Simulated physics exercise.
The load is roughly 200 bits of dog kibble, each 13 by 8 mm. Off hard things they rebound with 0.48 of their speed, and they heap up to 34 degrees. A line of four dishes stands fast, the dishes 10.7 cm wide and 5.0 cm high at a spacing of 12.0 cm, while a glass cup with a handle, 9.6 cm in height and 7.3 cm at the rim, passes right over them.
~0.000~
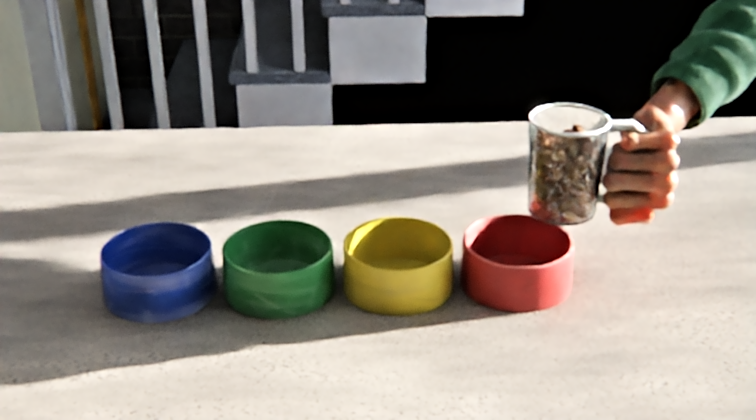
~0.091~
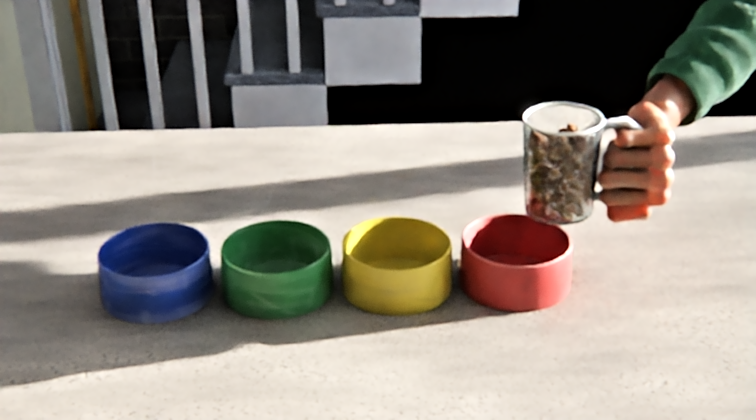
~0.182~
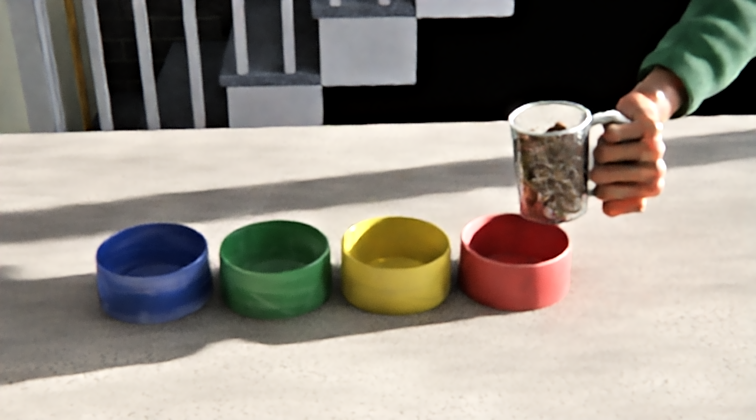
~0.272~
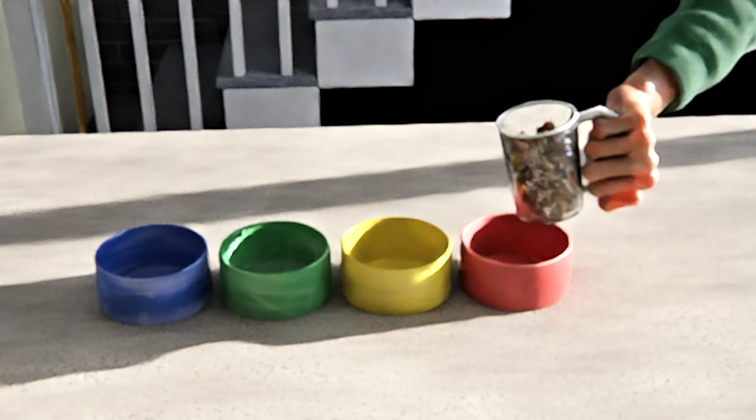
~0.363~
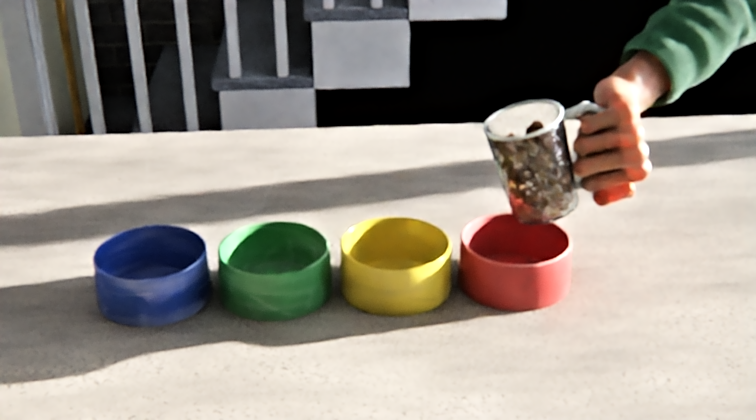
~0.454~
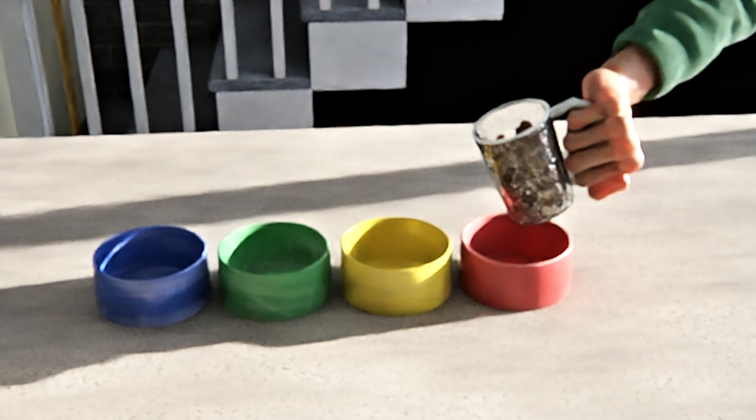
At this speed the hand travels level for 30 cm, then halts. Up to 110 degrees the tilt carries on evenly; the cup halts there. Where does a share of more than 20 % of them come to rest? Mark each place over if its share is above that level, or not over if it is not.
Red dish: Not over, blue dish: Not over, green dish: Over, yellow dish: Not over, counter: Not over.
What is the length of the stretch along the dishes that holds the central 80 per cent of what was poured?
I'd put it near 8 cm.
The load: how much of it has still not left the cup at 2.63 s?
Reading: Approx. 30 %.
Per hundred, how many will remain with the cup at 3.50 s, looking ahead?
It comes out close to 5 per cent.
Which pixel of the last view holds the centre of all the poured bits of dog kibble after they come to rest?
Near (260, 279).
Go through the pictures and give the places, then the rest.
In the first picture, cup at (565, 165), tilt 0 degrees, lip at (531, 120), moved 0.0 cm; middle of the pieces at (559, 173); red dish at (518, 240); yellow dish at (398, 243); green dish at (278, 246); blue dish at (156, 249).
In the second picture, cup at (561, 165), tilt 2 degrees, lip at (525, 121), moved 0.3 cm; middle of the pieces at (555, 172).
In the third picture, cup at (551, 164), tilt 7 degrees, lip at (511, 123), moved 1.1 cm; middle of the pieces at (546, 172).
In the fourth picture, cup at (543, 164), tilt 12 degrees, lip at (498, 127), moved 2.0 cm; middle of the pieces at (539, 172).
In the fifth picture, cup at (534, 164), tilt 17 degrees, lip at (485, 131), moved 2.8 cm; middle of the pieces at (531, 172).
In the sixth picture, cup at (526, 163), tilt 22 degrees, lip at (474, 136), moved 3.6 cm; middle of the pieces at (524, 172); red dish at (516, 238); yellow dish at (396, 243); green dish at (274, 248); blue dish at (150, 252). Its pace works out near 55 degrees a second; the hand travels 9 cm a second.
Then, at 1.76 s, tilt 95 degrees; cup holds 95 %.
Then, at 2.63 s, tilt 110 degrees; cup holds 30 %, green 65 %.
Then, at 3.50 s, tilt 110 degrees; cup holds 5 %, blue 5 %, green 80 %.
By 4.5 s all is still; red 0 %, blue 5 %, green 80 %, yellow 0 %, counter 10 %.
